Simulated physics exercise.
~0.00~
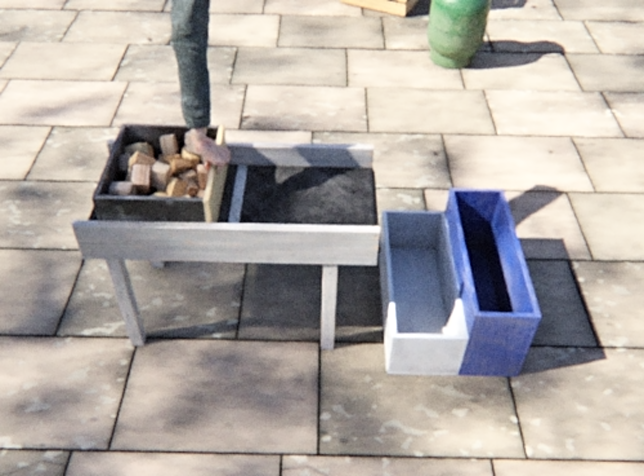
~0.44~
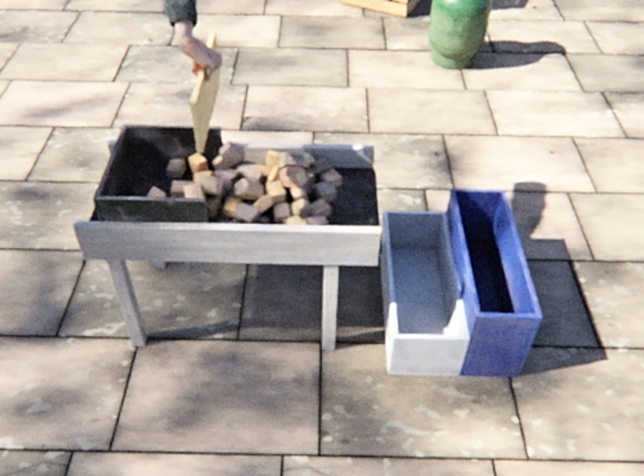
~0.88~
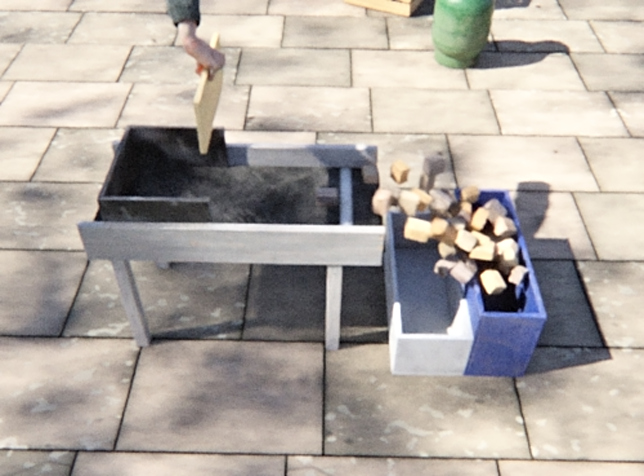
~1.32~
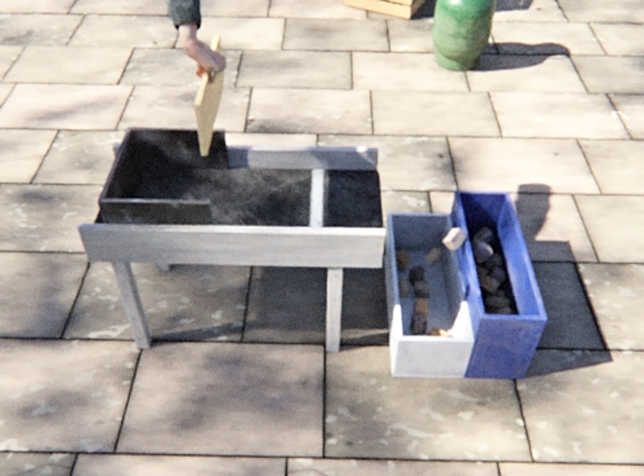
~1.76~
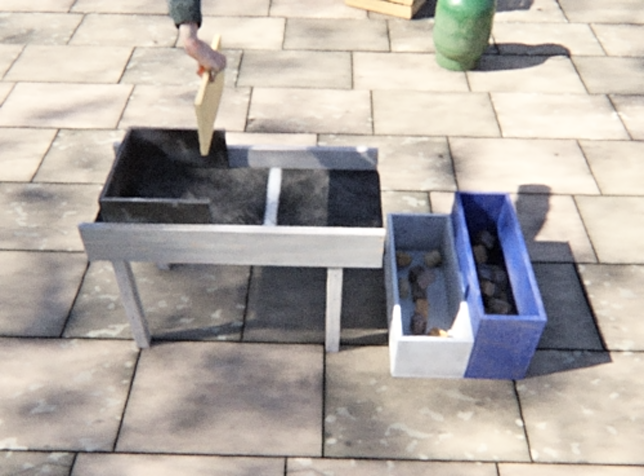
At first, a hand holds a pale board upright in front of a black pen heaped with wooden blocks, at the left end of a raised belt on a paved yard. The hand lifts the board, and the blocks spill to the right along the belt. They then fly off the right end in a loose cluster above a white tub and a blue box standing side by side. Most drop into the blue box, while a smaller share lands in the white tub. By the end, the pen and belt are empty, the blocks rest in both containers, and the hand still holds the board up.
